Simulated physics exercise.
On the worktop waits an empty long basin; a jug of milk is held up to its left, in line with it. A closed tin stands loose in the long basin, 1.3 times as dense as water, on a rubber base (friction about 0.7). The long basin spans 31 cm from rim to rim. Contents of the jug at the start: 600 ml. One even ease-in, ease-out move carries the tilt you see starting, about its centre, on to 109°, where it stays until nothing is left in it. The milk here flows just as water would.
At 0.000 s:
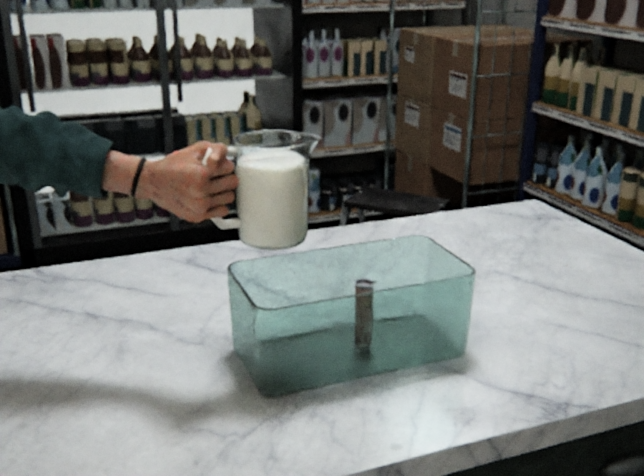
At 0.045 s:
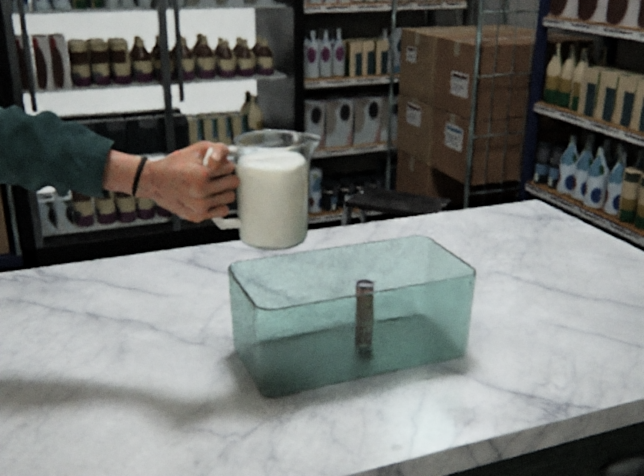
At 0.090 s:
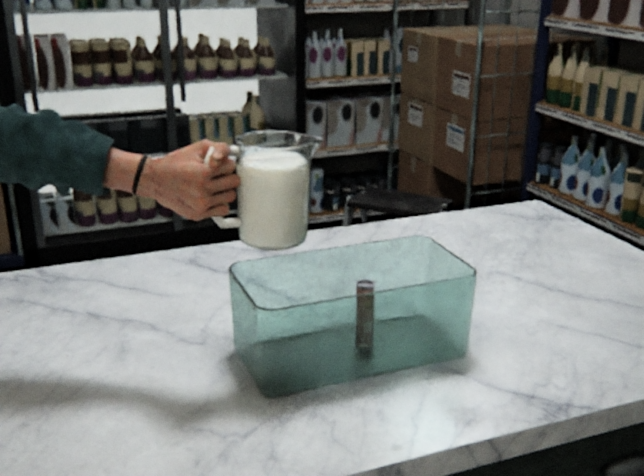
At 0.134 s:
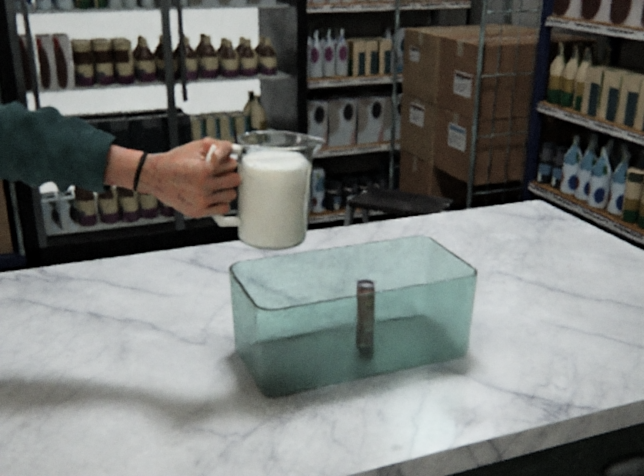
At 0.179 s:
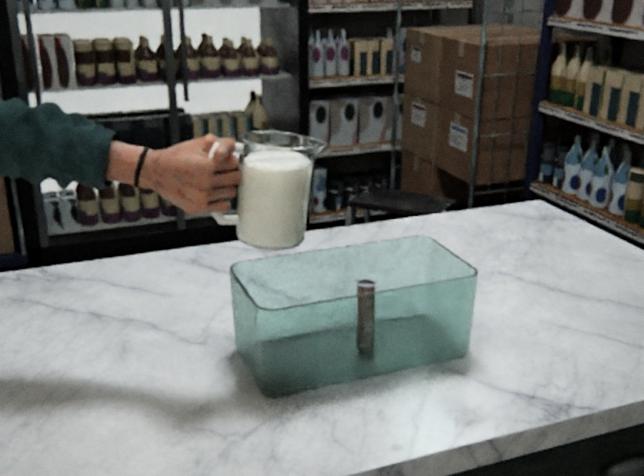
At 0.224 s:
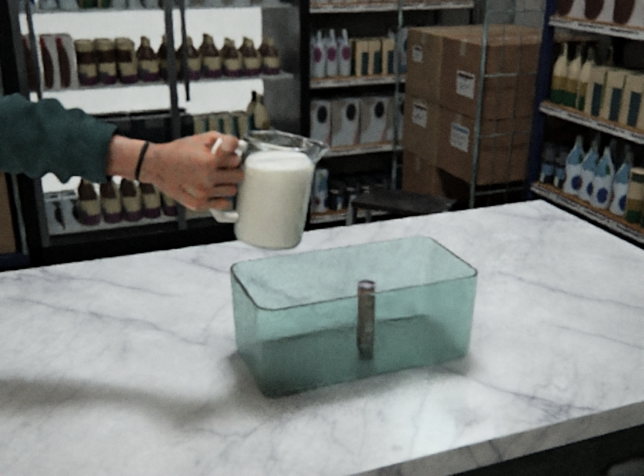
A hand held a glass jug of milk above the left side of an empty greenish basin with a small upright tin inside, then slowly tilted the jug slightly to the right.
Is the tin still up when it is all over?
It tips.
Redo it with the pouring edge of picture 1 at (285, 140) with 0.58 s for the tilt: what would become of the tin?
It does not tip.
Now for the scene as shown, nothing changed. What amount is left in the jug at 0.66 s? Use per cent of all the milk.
I reckon about 88 in a hundred is still held.
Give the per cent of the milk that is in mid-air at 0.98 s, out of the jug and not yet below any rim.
About 18 percent.
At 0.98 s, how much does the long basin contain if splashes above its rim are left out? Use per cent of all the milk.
Some 46 percent.
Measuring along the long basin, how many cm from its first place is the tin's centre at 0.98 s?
0 cm, roughly.
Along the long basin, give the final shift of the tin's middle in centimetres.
7.0 cm.
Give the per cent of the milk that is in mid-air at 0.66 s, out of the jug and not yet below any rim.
Roughly 10 %.
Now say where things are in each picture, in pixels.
In the first picture, it leans 0°; its right rim is at (320, 136); the milk meets the walls at (237, 161) and (304, 154); the long basin's rim runs from (241, 287) to (450, 254); the tin's top is at (364, 286).
In the second picture, it leans 0°; its right rim is at (321, 137); the milk meets the walls at (239, 161) and (304, 155).
In the third picture, it leans 2°; its right rim is at (323, 138); the milk meets the walls at (239, 160) and (305, 155).
In the fourth picture, it leans 3°; its right rim is at (325, 140); the milk meets the walls at (240, 161) and (307, 156).
In the fifth picture, it leans 6°; its right rim is at (327, 142); the milk meets the walls at (243, 161) and (309, 156).
In the sixth picture, it leans 10°; its right rim is at (329, 146); the milk meets the walls at (243, 162) and (311, 156).
By 0.66 s the tilt is 65° and 88 per cent is still to pour; the tin stands where it began.
By 0.98 s the tilt is 102° and 35 per cent is still to pour; the tin stands where it began.
By 1.31 s the tilt is 109° and 2 per cent is still to pour; the tin lies on its side.
By 1.67 s the tilt is 109° and 0 per cent is still to pour; the tin lies on its side.
At rest the tin lies on its side.
